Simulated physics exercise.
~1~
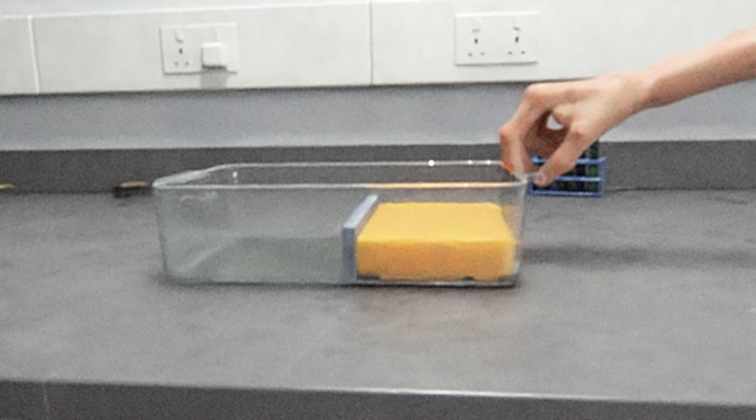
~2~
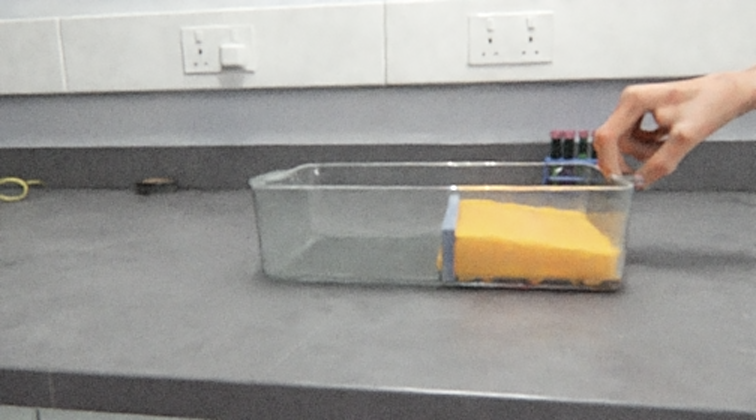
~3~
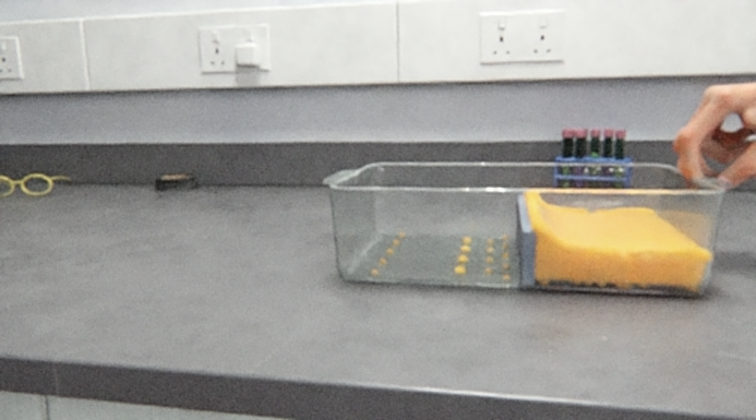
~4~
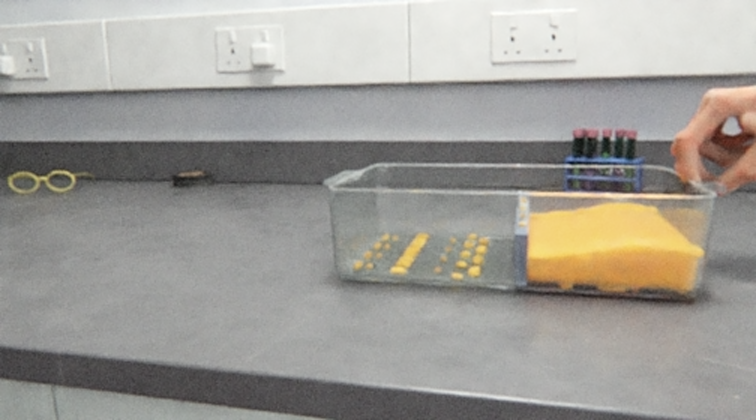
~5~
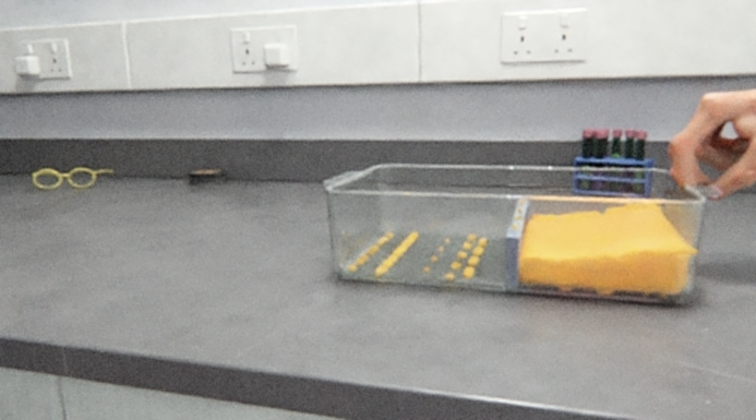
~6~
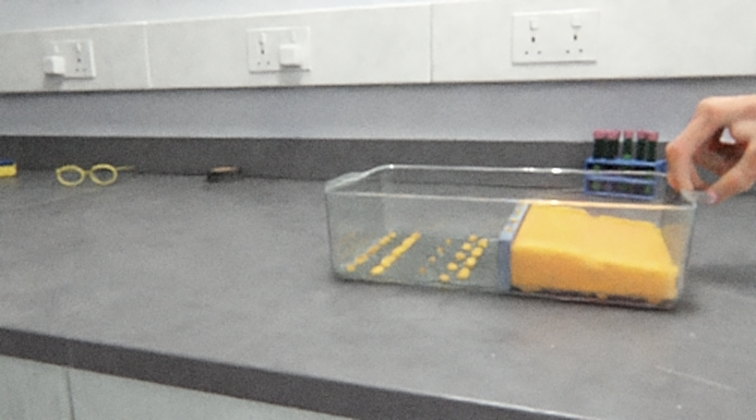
The clip opens on a clear oblong tub on a grey counter, its right part filled with yellow-orange juice behind an upright divider and its left part empty. A hand grips the right rim and pulls the tub to the right, and the juice surface begins to tilt. As the pull continues, the juice rises against the divider and small yellow drops appear on the dry left floor. The tub then stays put while the juice sloshes back and forth and more drops show. It ends with the juice nearly level and scattered yellow blobs left beyond the divider.
